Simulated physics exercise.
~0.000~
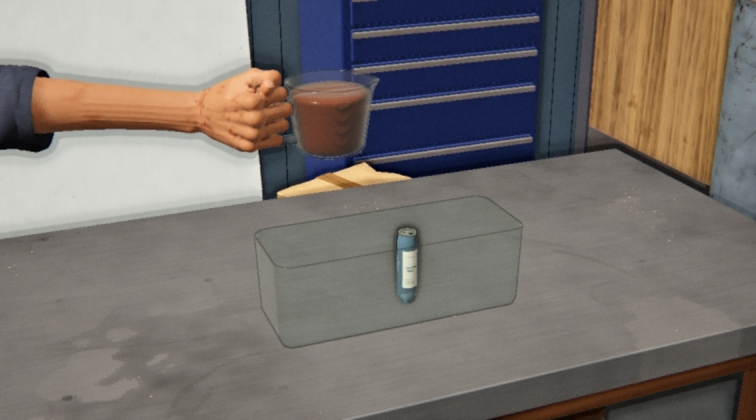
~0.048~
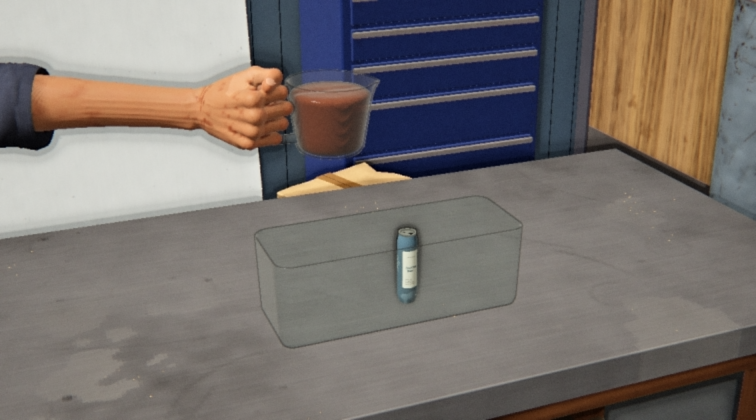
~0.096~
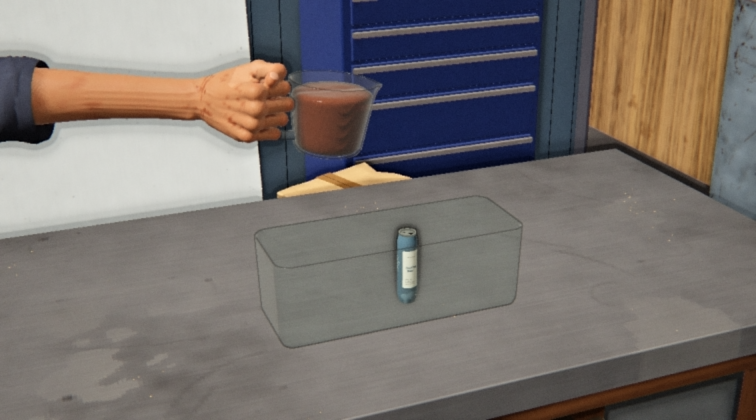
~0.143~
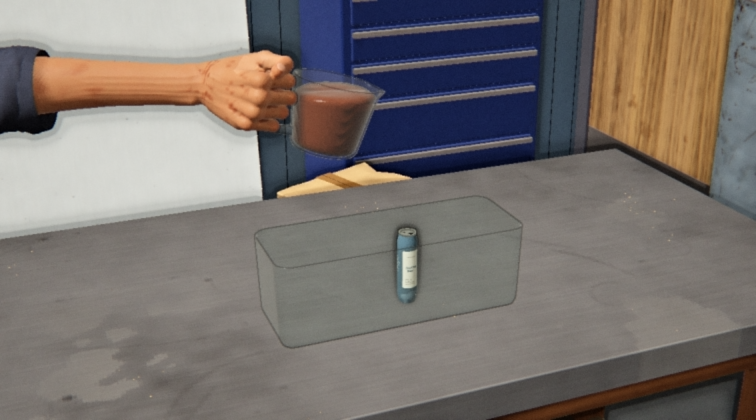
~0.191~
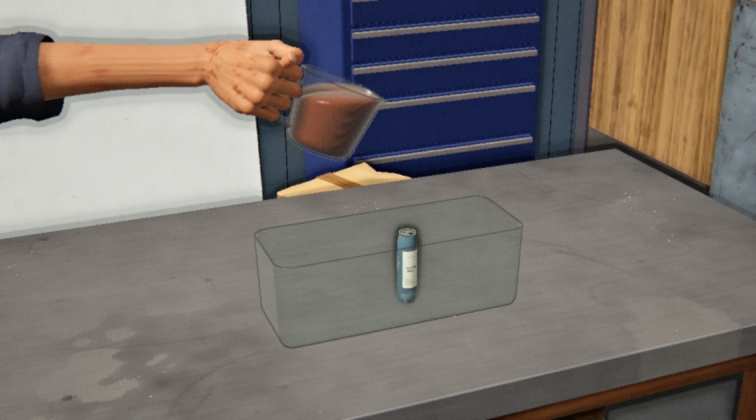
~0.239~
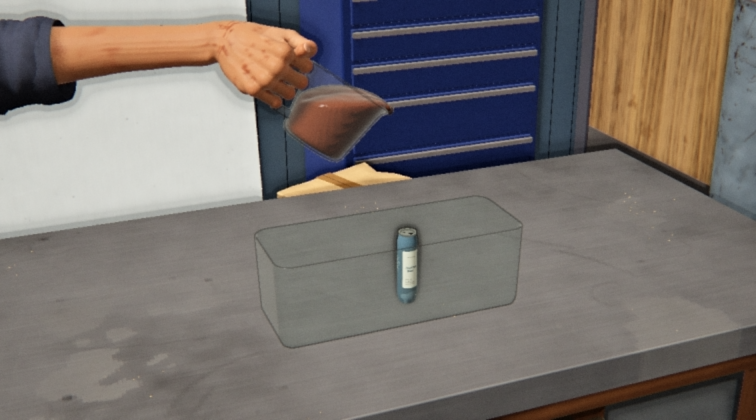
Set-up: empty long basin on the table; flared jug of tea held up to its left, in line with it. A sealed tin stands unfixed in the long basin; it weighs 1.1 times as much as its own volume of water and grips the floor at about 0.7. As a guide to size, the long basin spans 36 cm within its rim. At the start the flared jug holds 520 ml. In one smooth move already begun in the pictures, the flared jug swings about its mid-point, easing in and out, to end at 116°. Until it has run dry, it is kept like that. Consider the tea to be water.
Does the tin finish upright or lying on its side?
It finishes lying on its side.
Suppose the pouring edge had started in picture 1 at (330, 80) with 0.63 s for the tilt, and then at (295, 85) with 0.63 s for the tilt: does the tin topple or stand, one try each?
Try 1: Tipped over; try 2: Still standing.
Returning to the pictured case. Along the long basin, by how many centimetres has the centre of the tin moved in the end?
Looks like roughly 9.0 cm in total.
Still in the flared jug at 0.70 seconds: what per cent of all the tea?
Close to 1 percent of the whole amount.
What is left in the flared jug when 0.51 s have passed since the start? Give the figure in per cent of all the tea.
28 %.
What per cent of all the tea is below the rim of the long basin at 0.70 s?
I reckon close to 92 per cent.
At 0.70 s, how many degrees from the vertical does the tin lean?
It leans about 5° from upright.
Then, 0.51 s in, the tilt is 105° and 29 per cent is still to pour; the tin stands where it began.
Then, 0.70 s in, the tilt is 116° and 1 per cent is still to pour; the tin stands 1 cm from where it began.
Then, 0.91 s in, the tilt is 116° and 0 per cent is still to pour; the tin leans 24°.
Then, 1.13 s in, the tilt is 116° and 0 per cent is still to pour; the tin lies on its side.
Finally, the tin lies on its side.
